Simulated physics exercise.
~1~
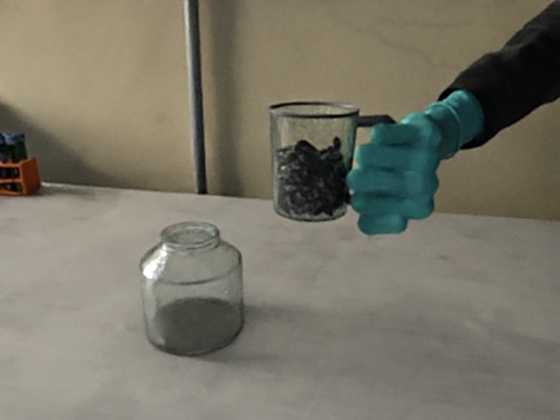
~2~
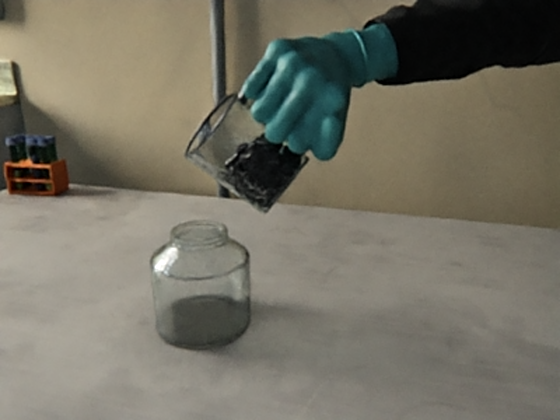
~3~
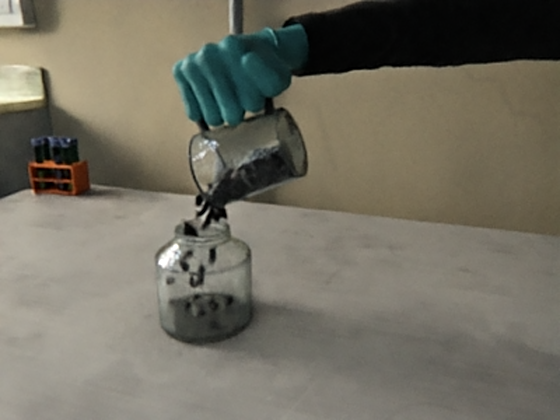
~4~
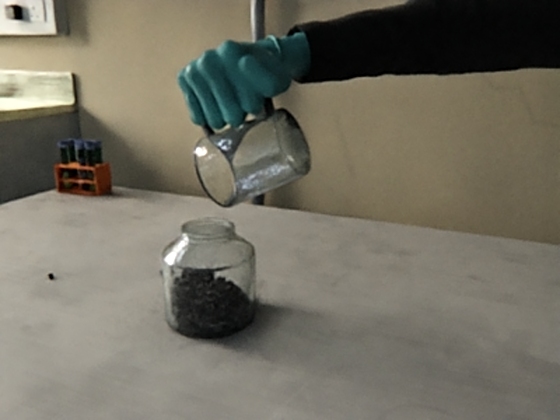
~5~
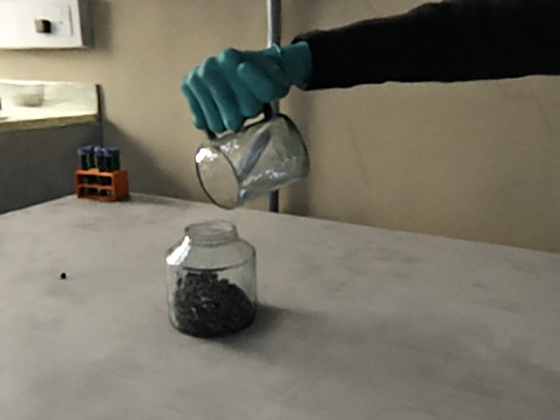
A hand in a teal glove and dark sleeve holds a clear glass cup of black beans above a pale grey table, seen from slightly above against a beige wall. Below stands an open glass jar with a grey layer inside, and an orange rack of blue-capped tubes sits at the left. The hand moves left over the jar and tips the cup leftward. Beans tumble through the jar's mouth as the view drifts gently sideways. The cup tilts further, then stays still, looking empty, while most beans lie heaped in the jar and a dark speck rests on the table to its left.
